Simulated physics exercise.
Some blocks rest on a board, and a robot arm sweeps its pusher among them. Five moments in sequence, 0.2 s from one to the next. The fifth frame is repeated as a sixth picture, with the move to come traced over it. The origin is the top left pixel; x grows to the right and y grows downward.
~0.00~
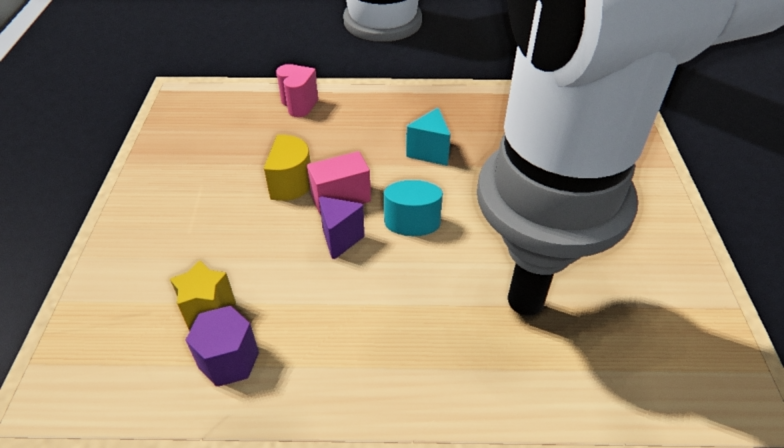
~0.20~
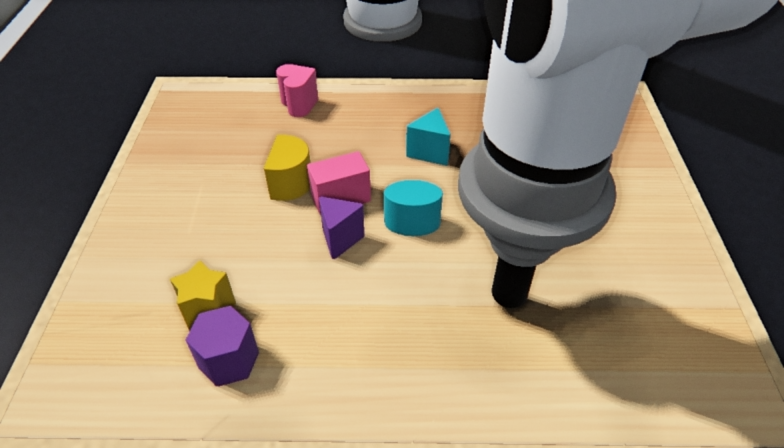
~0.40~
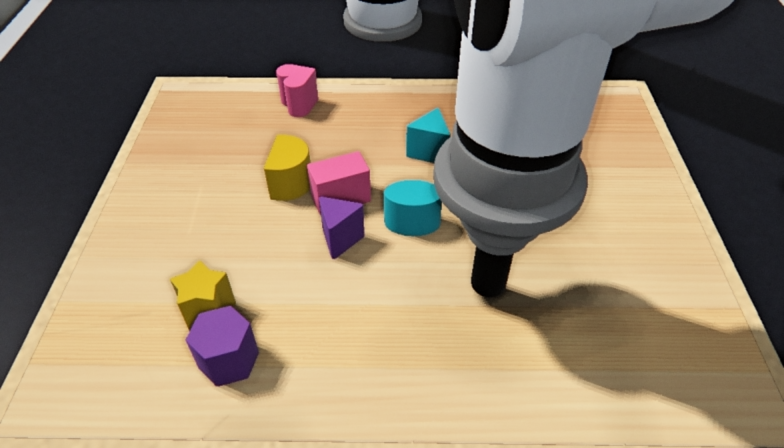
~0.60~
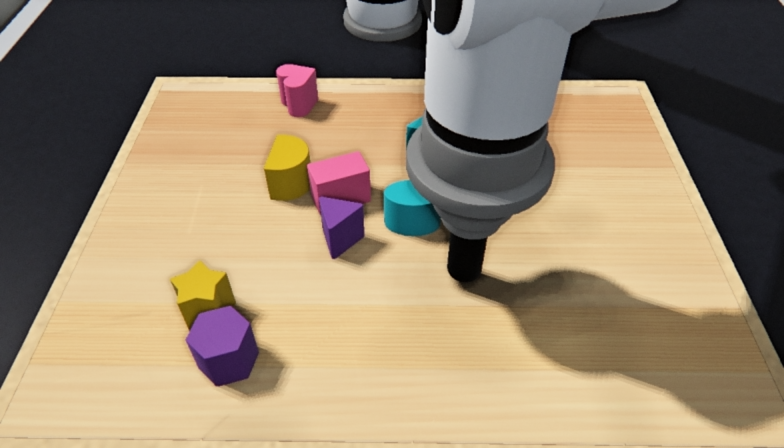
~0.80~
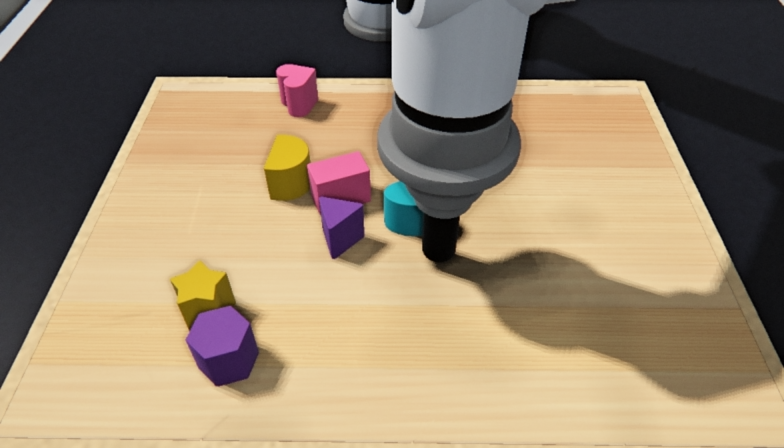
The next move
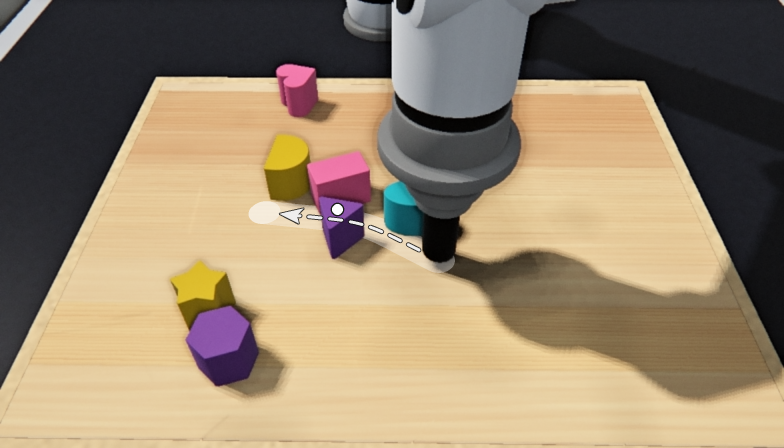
A white and grey robot arm with a black pusher tip reaches over a pale wooden board on a dark surface, seen from above at an angle. Yellow, pink, purple and turquoise blocks cluster near the middle and top, with a yellow star and purple hexagonal block at lower left. The arm glides left and slightly upward toward the turquoise oval block, partly covering it, while the blocks and view stay still.
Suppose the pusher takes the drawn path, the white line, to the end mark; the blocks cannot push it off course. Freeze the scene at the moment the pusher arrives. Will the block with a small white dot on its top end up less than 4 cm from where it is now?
Yes, it checks out.
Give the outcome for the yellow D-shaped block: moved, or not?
The result: It stays put.
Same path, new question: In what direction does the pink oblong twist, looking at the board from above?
Looking down: Clockwise.
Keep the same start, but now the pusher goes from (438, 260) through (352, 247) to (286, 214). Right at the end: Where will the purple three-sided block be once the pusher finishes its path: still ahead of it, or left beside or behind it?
Pushed ahead.
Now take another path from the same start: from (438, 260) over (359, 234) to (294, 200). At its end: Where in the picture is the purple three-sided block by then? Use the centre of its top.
The middle of the upper face of the purple three-sided block will lie at about (302, 206) in the picture.
Drawn move, from (438, 260) over (383, 232) and (325, 218) to (265, 212); the dot is on the purple three-sided block.
On the path given first. One third of the way, pusher at (382, 224); turquoise oval block at (408, 183), turned 25° clockwise.
Two thirds of the way, pusher at (324, 210); purple three-sided block at (309, 212), turned 90° anticlockwise; pink oblong at (335, 164), turned 15° clockwise; turquoise oval block at (408, 183), turned 25° clockwise.
At the end, pusher at (263, 204); yellow D-shaped block still; purple three-sided block at (306, 212), turned 105° anticlockwise; pink oblong at (334, 163), turned 20° clockwise; turquoise oval block at (408, 183), turned 25° clockwise.
